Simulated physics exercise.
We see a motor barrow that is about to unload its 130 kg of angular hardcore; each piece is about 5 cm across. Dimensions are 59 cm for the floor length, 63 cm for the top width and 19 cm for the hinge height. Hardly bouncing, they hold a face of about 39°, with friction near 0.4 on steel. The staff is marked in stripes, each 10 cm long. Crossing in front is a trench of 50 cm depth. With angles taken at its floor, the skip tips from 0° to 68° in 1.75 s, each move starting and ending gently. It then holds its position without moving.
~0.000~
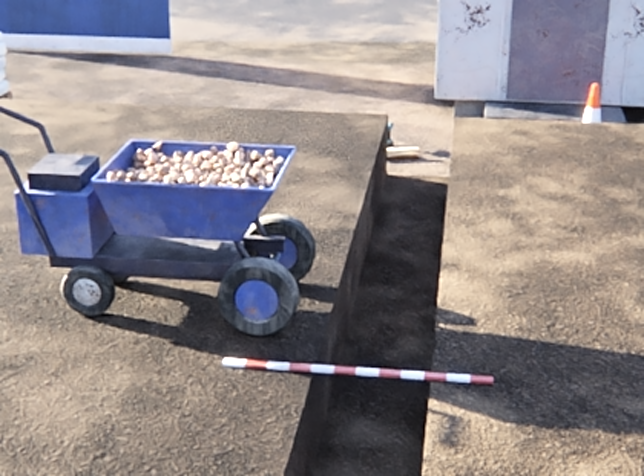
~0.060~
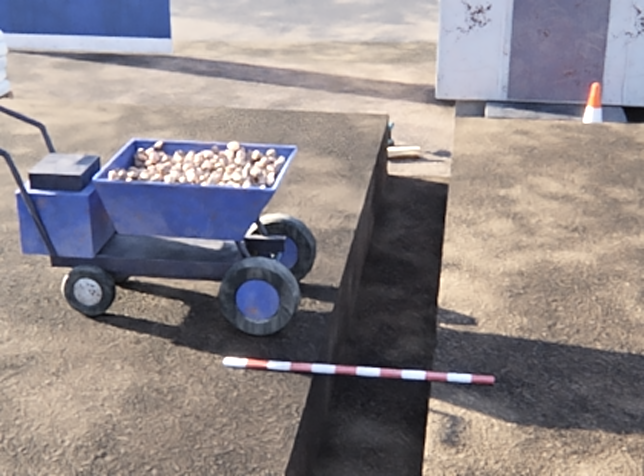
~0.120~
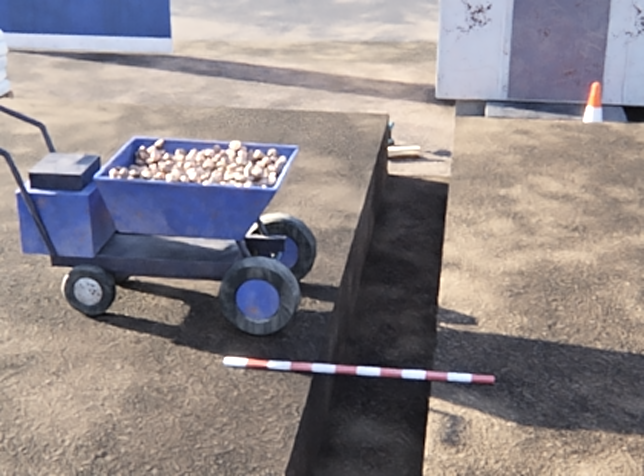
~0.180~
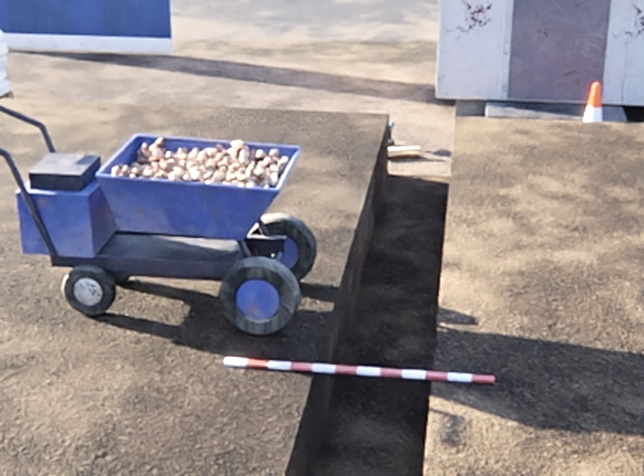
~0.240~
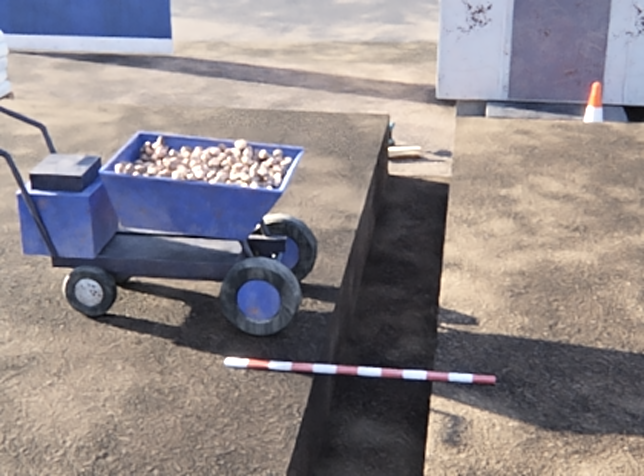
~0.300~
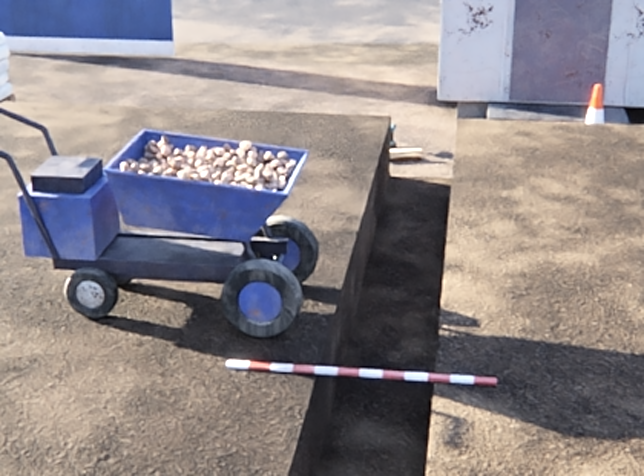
A blue motor barrow loaded with pale stones stood beside a dark trench with a red and white pole lying across it, and its skip tilted very slightly toward the right, the stones barely shifting.
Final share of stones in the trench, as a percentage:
54 per cent.
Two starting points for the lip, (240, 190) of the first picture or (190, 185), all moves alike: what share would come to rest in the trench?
I'd expect some 60 per cent, then some 50.
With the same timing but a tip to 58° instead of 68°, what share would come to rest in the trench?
It would be near 25 per cent.
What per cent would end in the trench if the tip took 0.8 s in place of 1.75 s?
It would come to roughly 40 per cent.
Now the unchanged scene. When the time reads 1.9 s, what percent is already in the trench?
Some 20 per cent.
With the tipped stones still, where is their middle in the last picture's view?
I'd put it close to (411, 397).
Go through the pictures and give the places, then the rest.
In the first frame, the skip is at 0°, its lip at (273, 191); the top of the load is at (189, 155).
In the second frame, lip at (275, 191), floor tilted 0°, highest stones at (190, 154); the stones move at 0.1 m/s on average.
In the third frame, lip at (276, 191), floor tilted 1°, highest stones at (191, 153); the stones move at 0.1 m/s on average.
In the fourth frame, the skip is at 2°, its lip at (279, 191); the top of the load is at (189, 151); the stones move at 0.2 m/s on average.
In the fifth frame, lip at (282, 192), floor tilted 3°, highest stones at (179, 150); the stones move at 0.3 m/s on average.
In the sixth frame, lip at (287, 195), floor tilted 5°, highest stones at (184, 149); the stones move at 0.3 m/s on average.
After 1.3 s the floor is at 57°; 100 % in the skip; the foremost stones are at (367, 233).
After 1.9 s the floor is at 68°; 81 % in the skip, 18 % in the trench, 1 % past the trench; the foremost stones are at (451, 314).
After 2.2 s the floor is at 68°; 59 % in the skip, 36 % in the trench, 5 % past the trench; the foremost stones are at (491, 311).
After 4.2 s the floor is at 68°; 40 % in the skip, 54 % in the trench, 6 % past the trench; the foremost stones are at (505, 314).
